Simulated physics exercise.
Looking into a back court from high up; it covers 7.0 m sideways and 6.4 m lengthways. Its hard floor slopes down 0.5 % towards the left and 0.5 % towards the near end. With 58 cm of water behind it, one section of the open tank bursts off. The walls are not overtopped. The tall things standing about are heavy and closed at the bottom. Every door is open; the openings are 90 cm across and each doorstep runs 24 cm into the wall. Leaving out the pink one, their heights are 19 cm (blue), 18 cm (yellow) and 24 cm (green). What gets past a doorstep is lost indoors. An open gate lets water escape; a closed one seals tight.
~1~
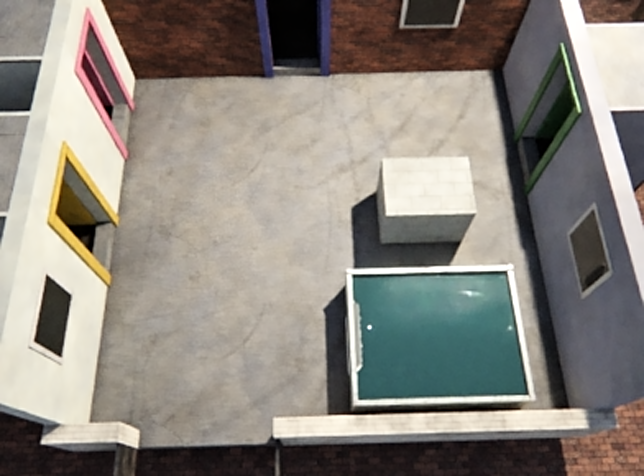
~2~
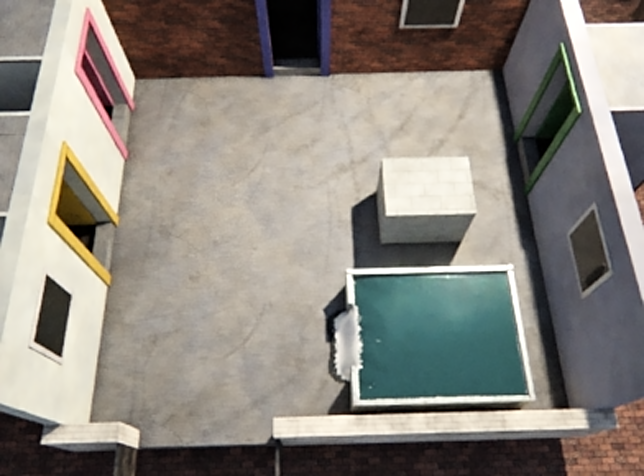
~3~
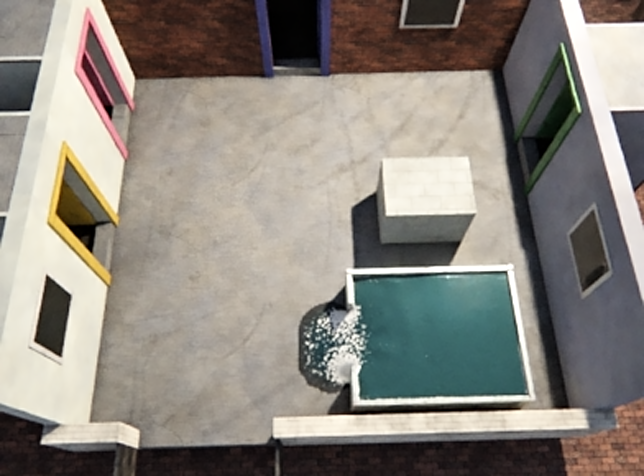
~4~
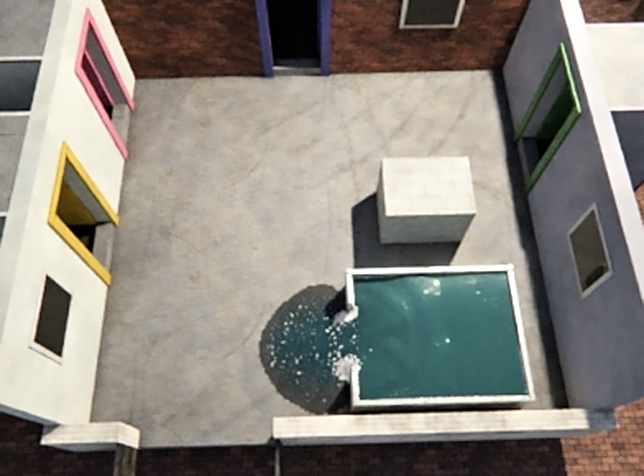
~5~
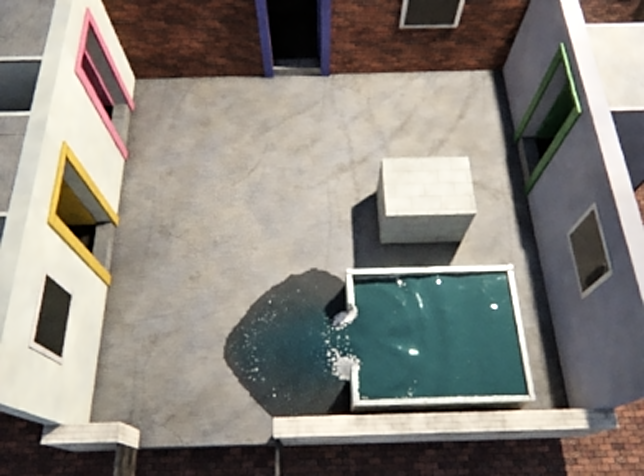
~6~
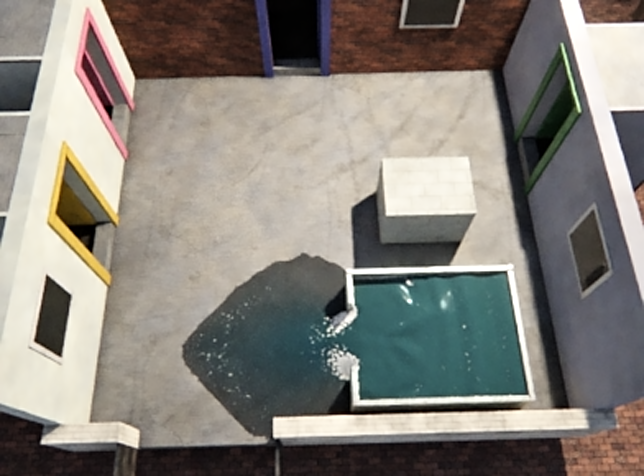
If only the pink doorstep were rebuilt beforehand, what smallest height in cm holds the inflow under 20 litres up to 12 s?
It would have to be roughly 6 cm high.
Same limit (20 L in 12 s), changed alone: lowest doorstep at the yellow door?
About 11.5 cm at yellow.
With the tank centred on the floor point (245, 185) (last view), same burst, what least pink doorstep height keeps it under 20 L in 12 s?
Then roughly 13.5 cm.
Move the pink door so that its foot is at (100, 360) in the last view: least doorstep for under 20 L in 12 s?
Roughly 17 cm.
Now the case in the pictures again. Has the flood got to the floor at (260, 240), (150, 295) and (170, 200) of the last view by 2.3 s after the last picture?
In that order: Flooded, wet, under water.
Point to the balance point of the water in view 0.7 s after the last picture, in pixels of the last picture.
At about (383, 343).
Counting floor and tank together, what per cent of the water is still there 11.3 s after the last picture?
About 72 per cent.
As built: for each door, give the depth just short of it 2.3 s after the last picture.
Depths in cm: Blue 0, yellow 16, green 0, pink 4.
Then, 0.7 s after the last picture water covers 25 % of the floor, deepest (30 cm) near (335, 350); it has not reached the pink door.
Then, 2.3 s after the last picture water covers 35 % of the floor, deepest (24 cm) near (92, 405); 4 cm at the pink door, 0 litres in over its 23 cm doorstep.
Then, 11.3 s after the last picture water covers 85 % of the floor, deepest (8 cm) near (89, 431); 7 cm at the pink door, 0 litres in over its 23 cm doorstep.
At the pink door as built, the water peaked near 10 cm, 7.9 s after the last picture.
Run again over the same 12 s with other heights there, 35 litres in over 5 cm, 6 litres over 8 cm. The limit of 20 litres is kept from about 6 cm up.
